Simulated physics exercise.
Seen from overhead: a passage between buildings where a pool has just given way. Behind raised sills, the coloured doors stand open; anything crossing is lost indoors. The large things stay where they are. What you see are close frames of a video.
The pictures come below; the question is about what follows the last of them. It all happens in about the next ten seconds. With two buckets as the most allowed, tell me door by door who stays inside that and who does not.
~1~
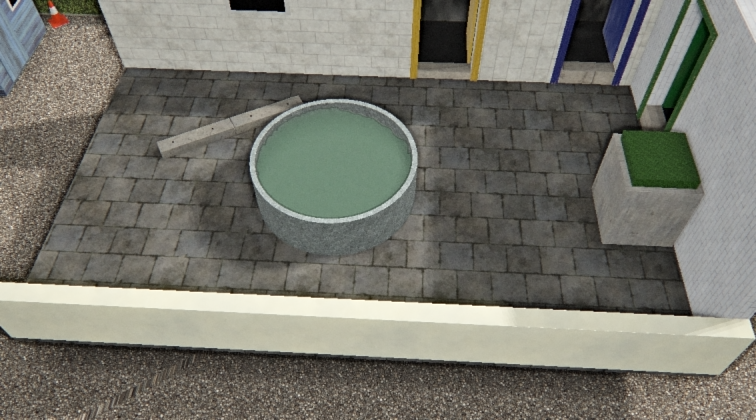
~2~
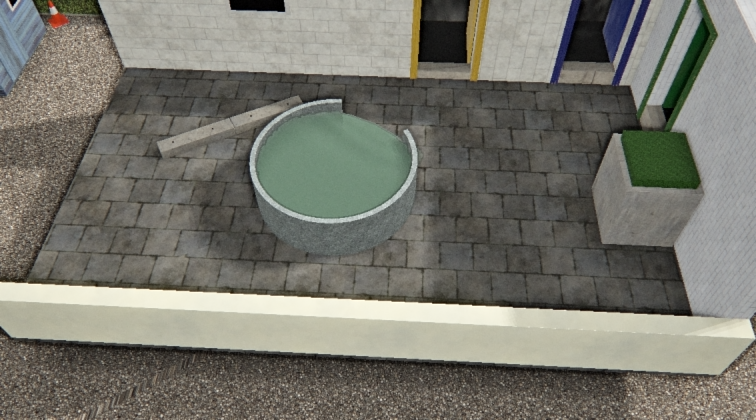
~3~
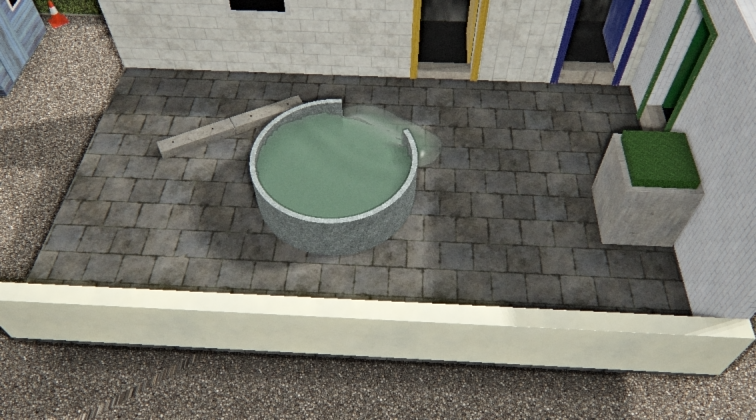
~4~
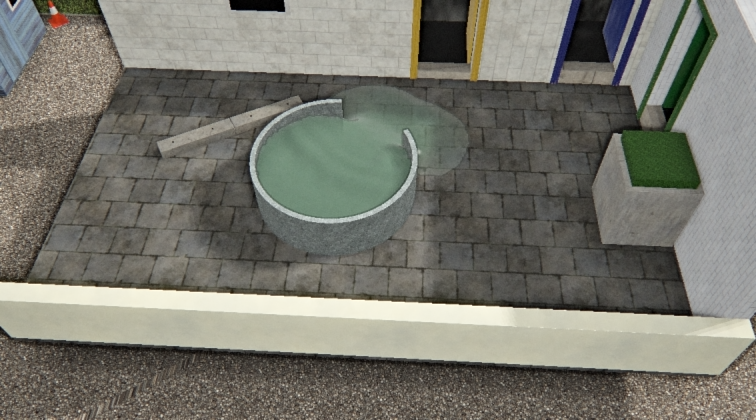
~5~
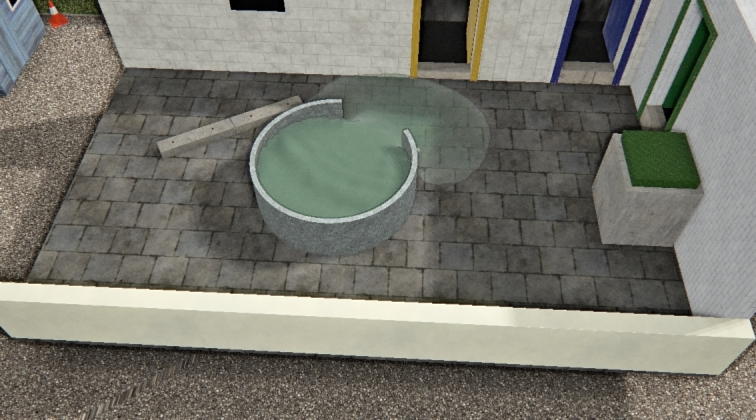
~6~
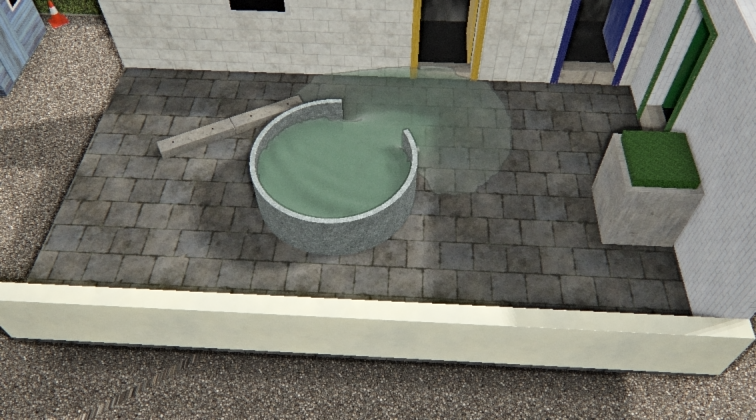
The green door is going to be at or under the line; the blue door is going to be at or under the line; the yellow door is going to be over the line.
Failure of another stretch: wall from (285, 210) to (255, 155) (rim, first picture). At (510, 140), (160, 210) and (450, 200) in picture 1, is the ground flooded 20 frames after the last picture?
Untouched, soaked, untouched.
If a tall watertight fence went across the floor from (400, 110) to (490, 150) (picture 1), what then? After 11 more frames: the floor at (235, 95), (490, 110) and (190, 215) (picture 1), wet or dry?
Submerged, submerged, then spared.
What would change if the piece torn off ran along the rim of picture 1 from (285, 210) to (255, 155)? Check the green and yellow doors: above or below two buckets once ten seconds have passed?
Briefly, the green door falls short while the yellow door falls short.
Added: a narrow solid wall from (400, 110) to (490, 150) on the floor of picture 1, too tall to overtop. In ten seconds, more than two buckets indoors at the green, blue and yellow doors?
As I see it, the green door keeps inside the limit, while the blue door keeps inside the limit and the yellow door keeps inside the limit.
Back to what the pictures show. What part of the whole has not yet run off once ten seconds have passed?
Estimate: 80 per cent.
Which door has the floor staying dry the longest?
The green one.
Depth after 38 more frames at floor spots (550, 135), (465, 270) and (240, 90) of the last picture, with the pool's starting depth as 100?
Respectively near 20, 4 and 4 per cent.
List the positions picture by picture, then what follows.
The first picture shows still water in the pool at (334, 160).
In the second picture, the front is at a hidden place, out from the gap on the pool's far side.
In the third picture, water pours out on the pool's far side and has run to a hidden place.
In the fourth picture, the front is at (461, 126), out from the gap on the pool's far side.
In the fifth picture, water pours out on the pool's far side and has run to (475, 111).
In the sixth picture, the front is at (481, 82), out from the gap on the pool's far side.
A moment on, water covers 20 % of the floor; the green door not reached, the blue door wet at the sill, nothing in, the yellow door over two buckets in.
Next, water covers 30 % of the floor; the green door wet at the sill, nothing in, the blue door wet at the sill, nothing in, the yellow door far over two buckets in.
Then, water covers 40 % of the floor; the green door wet at the sill, nothing in, the blue door under two buckets in, the yellow door far over two buckets in.
Later, water covers 60 % of the floor; the green door wet at the sill, nothing in, the blue door under two buckets in, the yellow door far over two buckets in.
In the end, water covers 85 % of the floor; the green door wet at the sill, nothing in, the blue door under two buckets in, the yellow door far over two buckets in.
